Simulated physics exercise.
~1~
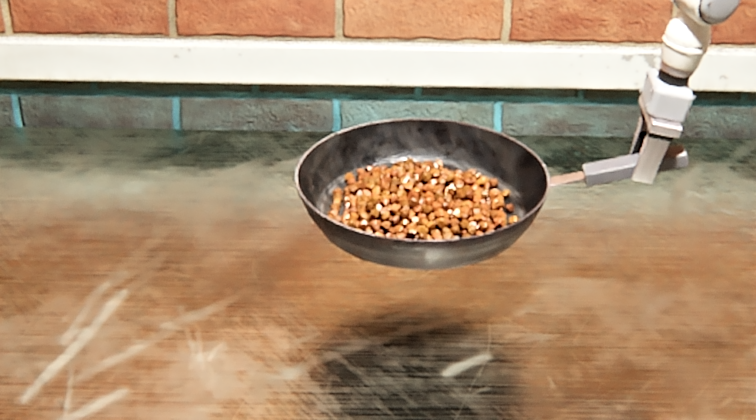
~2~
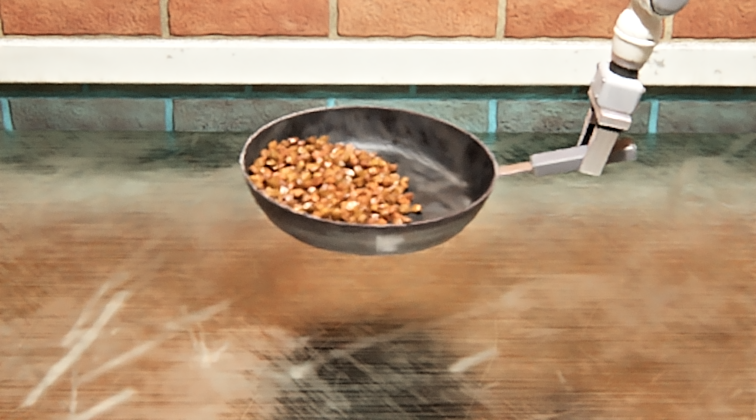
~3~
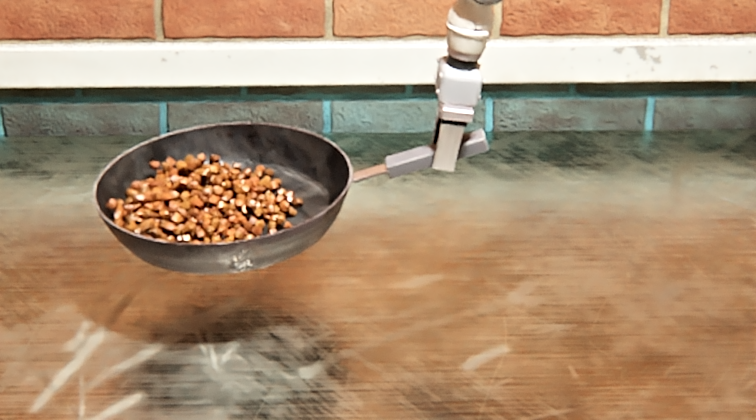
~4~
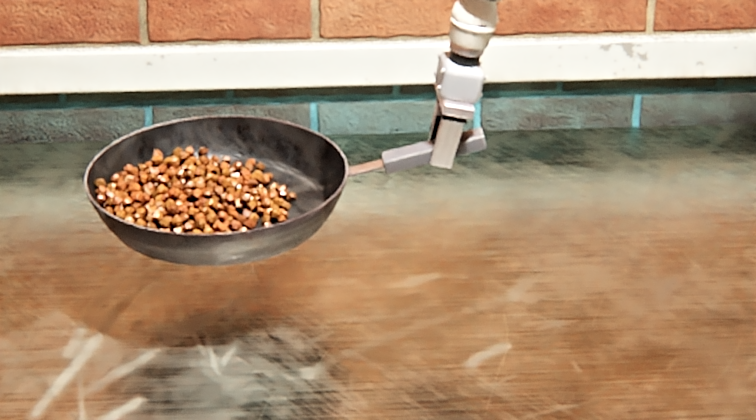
Frying pan of small brown pellets held by a robot arm, swinging left above a wooden surface and ending still full.
